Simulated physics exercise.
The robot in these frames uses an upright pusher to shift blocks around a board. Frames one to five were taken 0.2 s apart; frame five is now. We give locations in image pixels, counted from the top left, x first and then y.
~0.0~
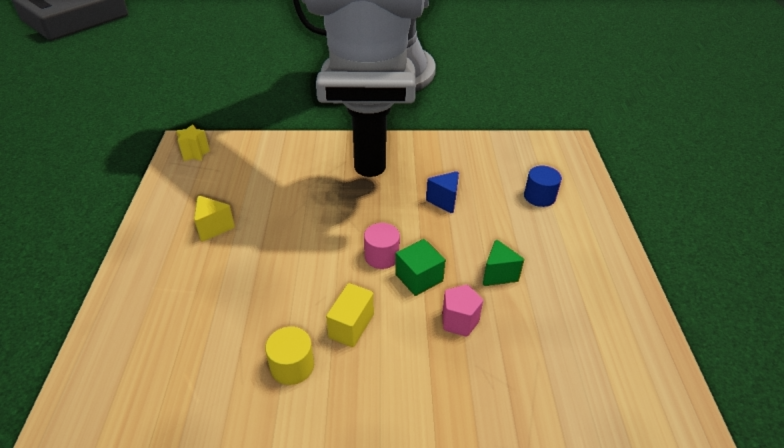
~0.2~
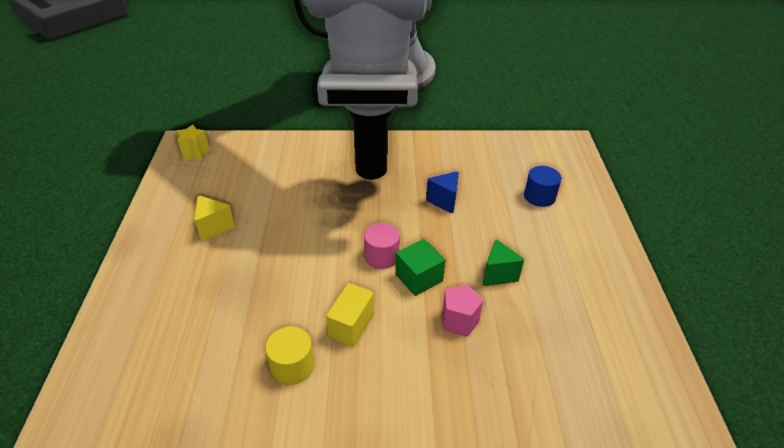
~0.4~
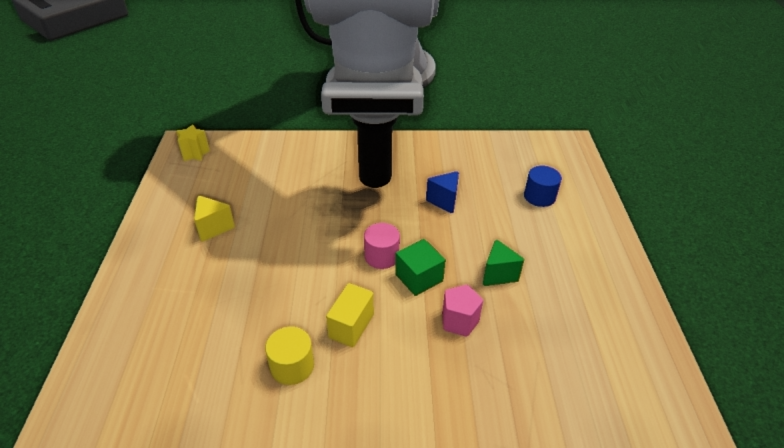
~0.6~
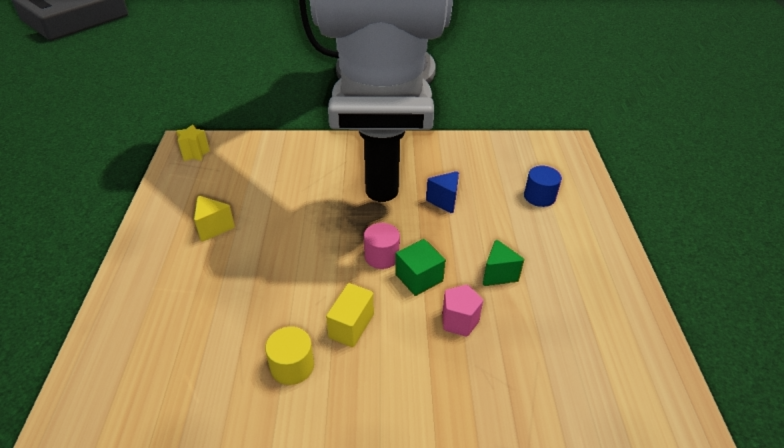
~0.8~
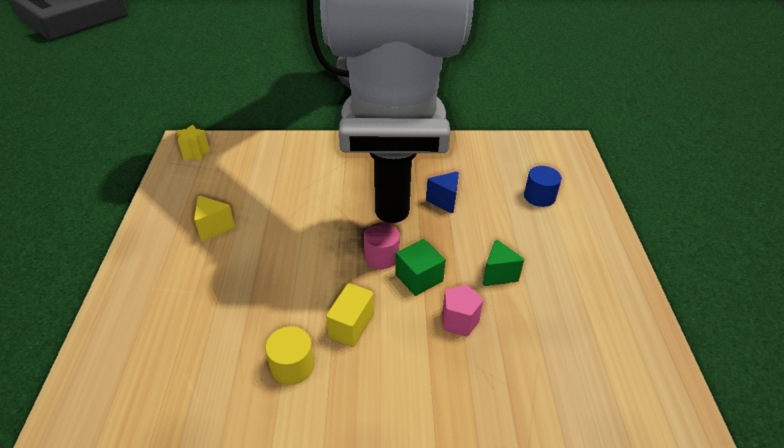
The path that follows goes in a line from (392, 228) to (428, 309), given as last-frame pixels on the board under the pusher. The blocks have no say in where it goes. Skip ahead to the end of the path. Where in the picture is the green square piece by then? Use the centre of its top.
Roughly at (449, 318).
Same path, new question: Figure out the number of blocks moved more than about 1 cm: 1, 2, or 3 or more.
My prediction: No fewer than three blocks.
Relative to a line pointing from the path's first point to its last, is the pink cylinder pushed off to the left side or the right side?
The right-hand side.
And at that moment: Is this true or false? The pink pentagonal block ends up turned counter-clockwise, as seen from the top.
Answer: True.
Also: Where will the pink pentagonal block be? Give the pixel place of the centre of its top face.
The centre of its top face lies at (494, 332).
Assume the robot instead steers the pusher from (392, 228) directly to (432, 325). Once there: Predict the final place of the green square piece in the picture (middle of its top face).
The centre of its top face lies at (458, 334).
What follows on the original path. One third of the way, pusher (404, 238); pink cylinder (379, 251).
Two thirds of the way, pusher (417, 265); pink cylinder (380, 264); green square piece (434, 286); pink pentagonal block (468, 305), turned 15° anticlockwise.
At the end, pusher (430, 294); yellow rectangular block not moved; pink cylinder (381, 265); green square piece (448, 318); pink pentagonal block (494, 332), turned 55° anticlockwise.
